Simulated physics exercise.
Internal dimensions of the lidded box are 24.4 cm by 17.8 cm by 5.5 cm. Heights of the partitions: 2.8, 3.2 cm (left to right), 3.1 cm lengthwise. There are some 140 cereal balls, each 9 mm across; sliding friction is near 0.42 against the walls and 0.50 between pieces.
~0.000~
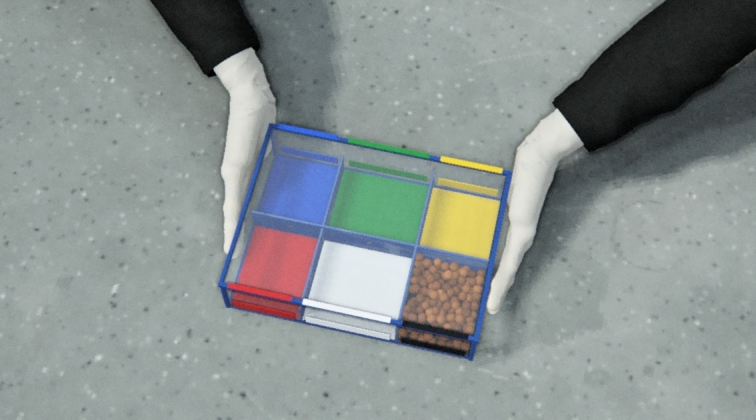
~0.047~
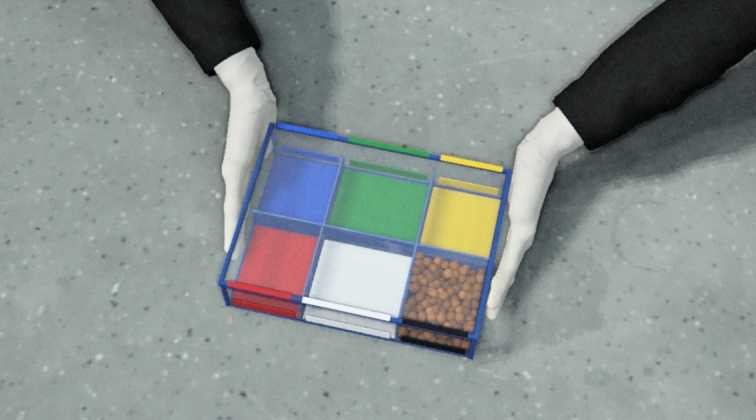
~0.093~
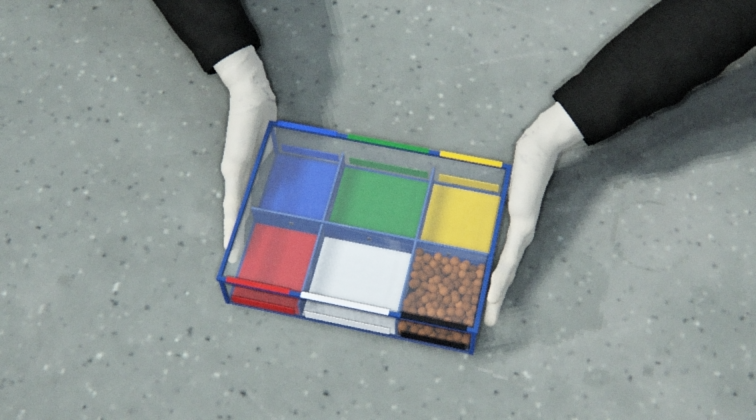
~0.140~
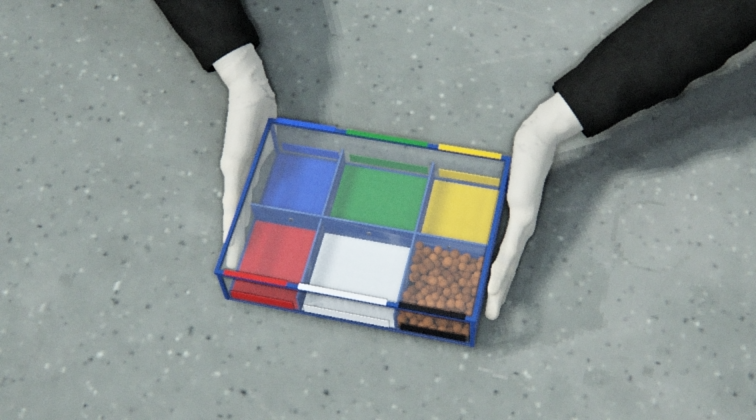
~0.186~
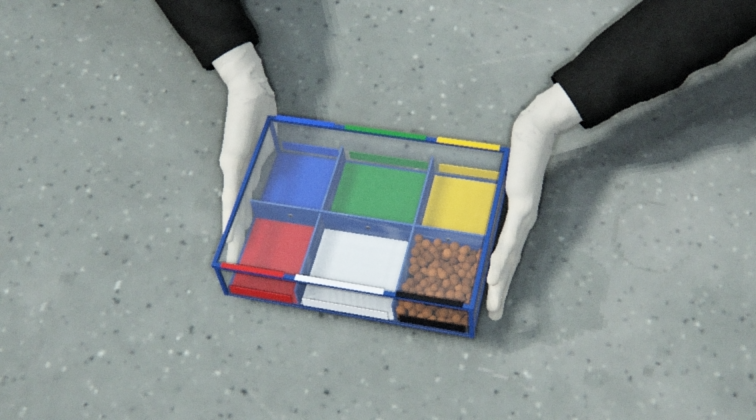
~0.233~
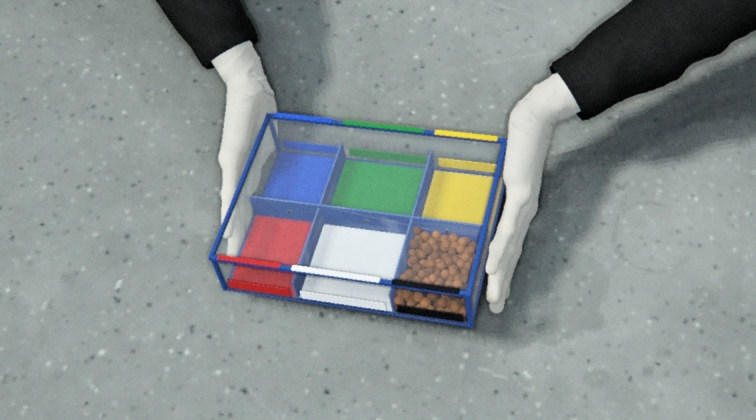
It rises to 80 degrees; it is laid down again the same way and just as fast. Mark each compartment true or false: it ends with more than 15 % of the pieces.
Red: False, blue: True, green: True, yellow: False, white: False, black: True.
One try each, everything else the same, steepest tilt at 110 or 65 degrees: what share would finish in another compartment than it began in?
Some 90 and 15 per cent.
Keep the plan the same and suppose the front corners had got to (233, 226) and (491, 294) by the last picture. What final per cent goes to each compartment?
Red 0; blue 0; green 0; yellow 35; white 0; black 65.
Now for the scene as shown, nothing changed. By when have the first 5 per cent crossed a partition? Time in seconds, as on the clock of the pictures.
That happens at about 1.15 s on the clock.
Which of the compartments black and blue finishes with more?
Black.
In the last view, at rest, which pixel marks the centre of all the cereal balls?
Somewhere around (367, 190) in the final frame.
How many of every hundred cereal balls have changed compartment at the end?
About 60 percent of it.
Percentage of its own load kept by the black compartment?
About 40 in a hundred.
After 1.20 s, tilt 80 degrees; white 5 %, black 90 %.
After 1.85 s, tilt 35 degrees; blue 25 %, green 35 %, black 40 %.
Then, at 2.54 s, tilt 0 degrees; blue 25 %, green 35 %, black 40 %.
In the end, at 2.9 s, red 0 %, blue 25 %, green 35 %, yellow 0 %, white 0 %, black 40 %.
